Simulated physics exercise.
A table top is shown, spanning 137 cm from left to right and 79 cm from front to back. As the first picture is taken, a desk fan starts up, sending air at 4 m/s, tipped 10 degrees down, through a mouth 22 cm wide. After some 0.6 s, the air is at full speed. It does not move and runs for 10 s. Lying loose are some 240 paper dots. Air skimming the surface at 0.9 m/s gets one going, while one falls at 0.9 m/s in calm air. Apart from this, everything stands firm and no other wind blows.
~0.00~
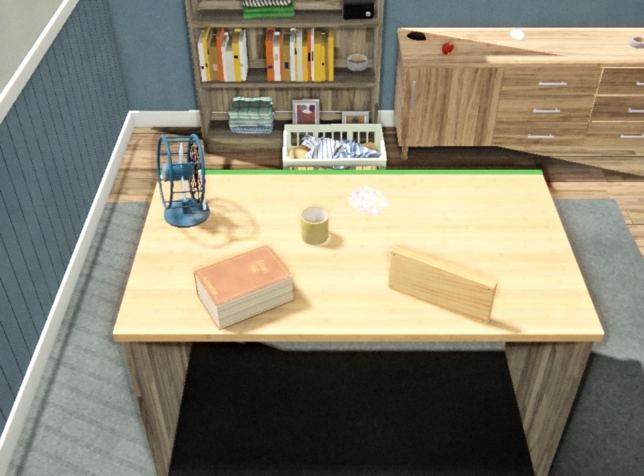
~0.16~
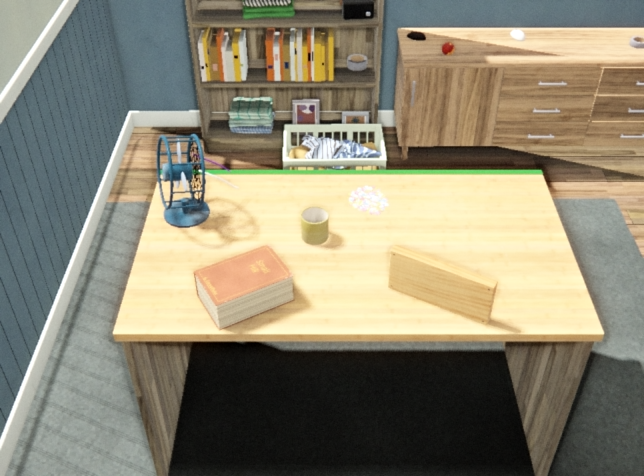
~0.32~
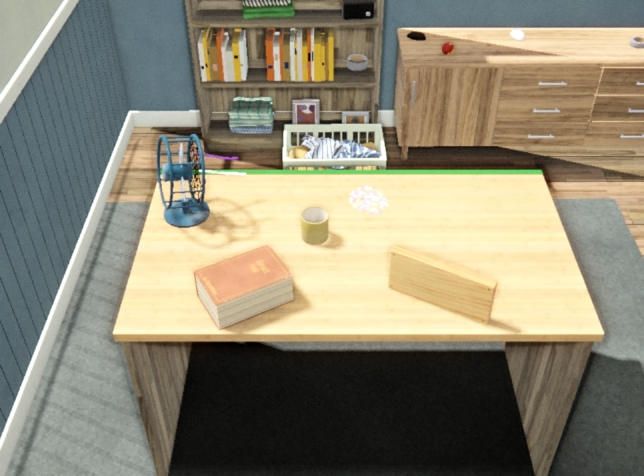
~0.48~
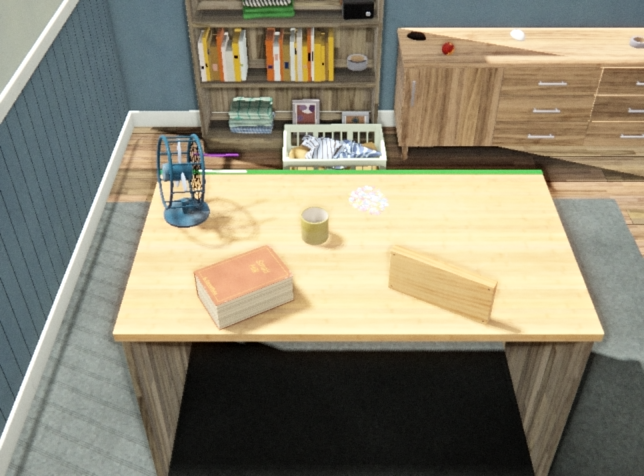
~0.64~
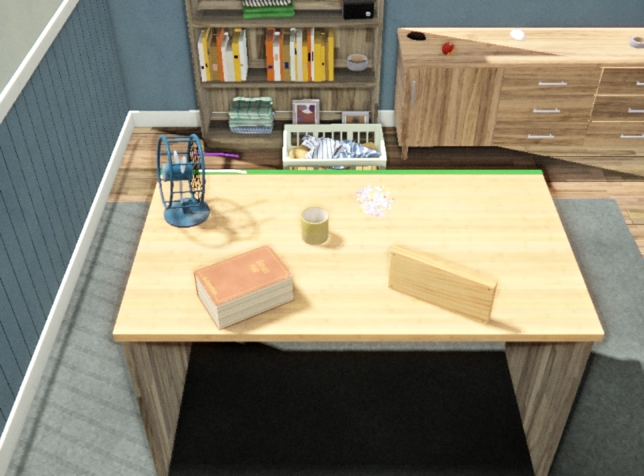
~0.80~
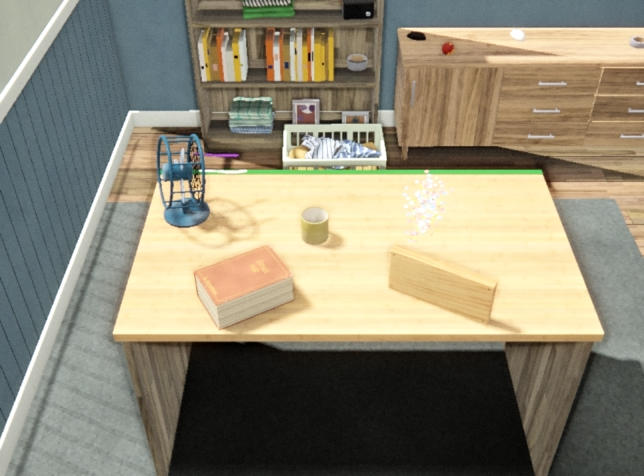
White paper dots lying still on a wooden table near a blue desk fan, then spreading and drifting right past the mug.
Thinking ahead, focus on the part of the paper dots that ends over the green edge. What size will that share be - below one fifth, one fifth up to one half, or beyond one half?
Below one fifth.
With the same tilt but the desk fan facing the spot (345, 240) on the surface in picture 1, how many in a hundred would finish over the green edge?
In that case the share would be about 90 %.
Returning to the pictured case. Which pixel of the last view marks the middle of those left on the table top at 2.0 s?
(512, 244), roughly.
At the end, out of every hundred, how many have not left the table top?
Roughly 10 per cent.
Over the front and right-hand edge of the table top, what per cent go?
About 0 per cent at the front edge and 80 per cent at the right-hand edge.
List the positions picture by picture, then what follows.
In the first picture, the middle of the paper dots is near (366, 200), none has stirred yet and the mouth of the desk fan is at (180, 172).
In the second picture, the middle of the paper dots is near (366, 200), none has stirred yet and the green edge is centred on (351, 170).
In the third picture, the middle of the paper dots is near (366, 200), none has stirred yet, the top of a mug is at (315, 215) and the top of a board is at (443, 265).
In the fourth picture, the middle of the paper dots is near (366, 200) and none has stirred yet.
In the fifth picture, the middle of the paper dots is near (375, 200), the farthest in sight from the desk fan is at (393, 199) and about 45 % have left their places.
In the sixth picture, the middle of the paper dots is near (426, 207), the farthest in sight from the desk fan is at (452, 190) and all have left their places.
After 2.0 s, 43 % are on the move or not yet settled, 6 % are over the green edge; the middle of those still in play is near (512, 244).
After 3.2 s, 28 % are on the move or not yet settled, 6 % are over the green edge; the middle of those still in play is near (525, 253).
After 5.5 s, 12 % are on the move or not yet settled, 6 % are over the green edge.
After 10.0 s, at the end, 6 % are over the green edge.
